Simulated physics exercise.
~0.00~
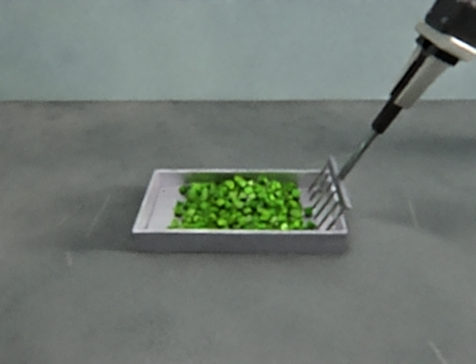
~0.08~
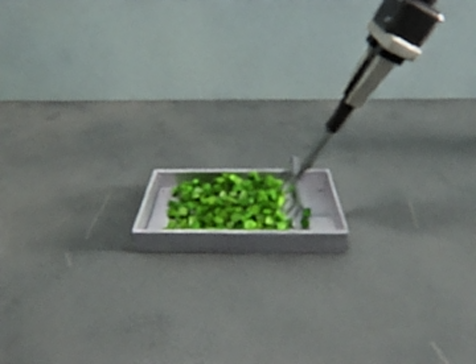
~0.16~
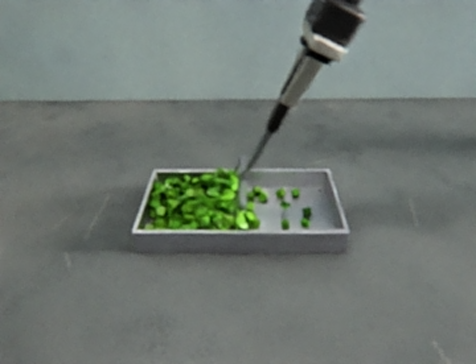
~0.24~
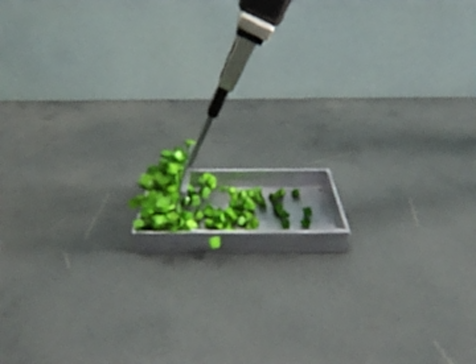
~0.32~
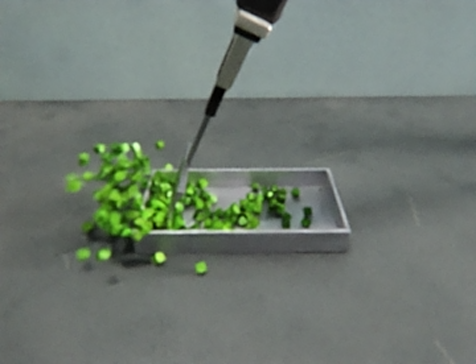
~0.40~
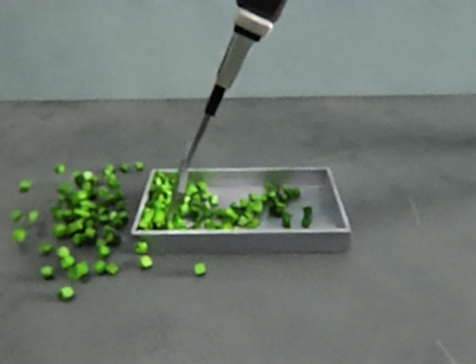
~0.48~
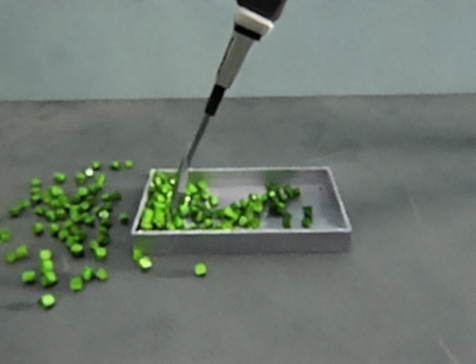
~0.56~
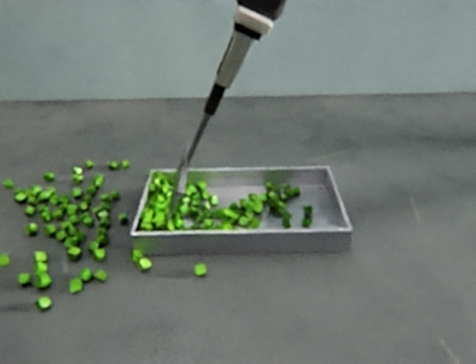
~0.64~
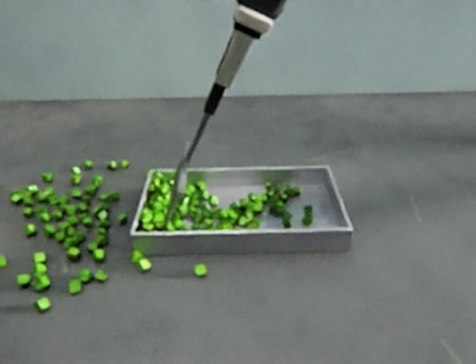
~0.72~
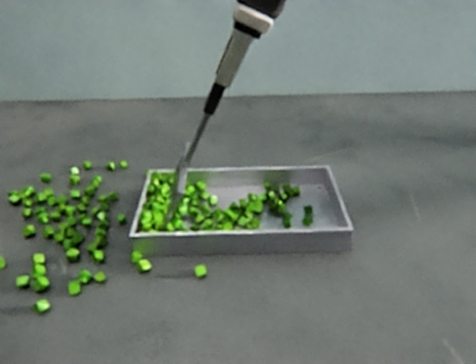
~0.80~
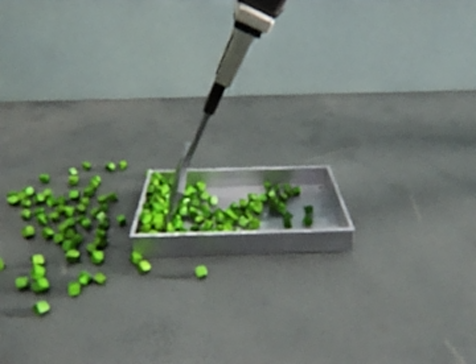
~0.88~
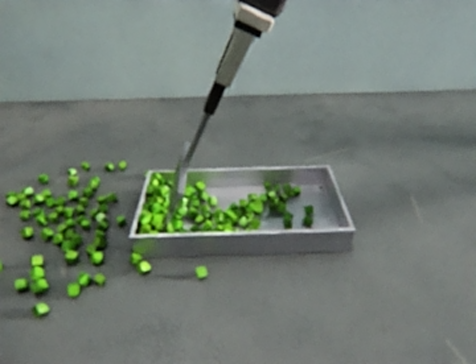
Bright green cubes spilled over the left end of a shallow grey tray as a fork on a robotic arm swept them leftward and stopped, leaving many scattered across the grey table while the rest stayed in the tray around the still fork.
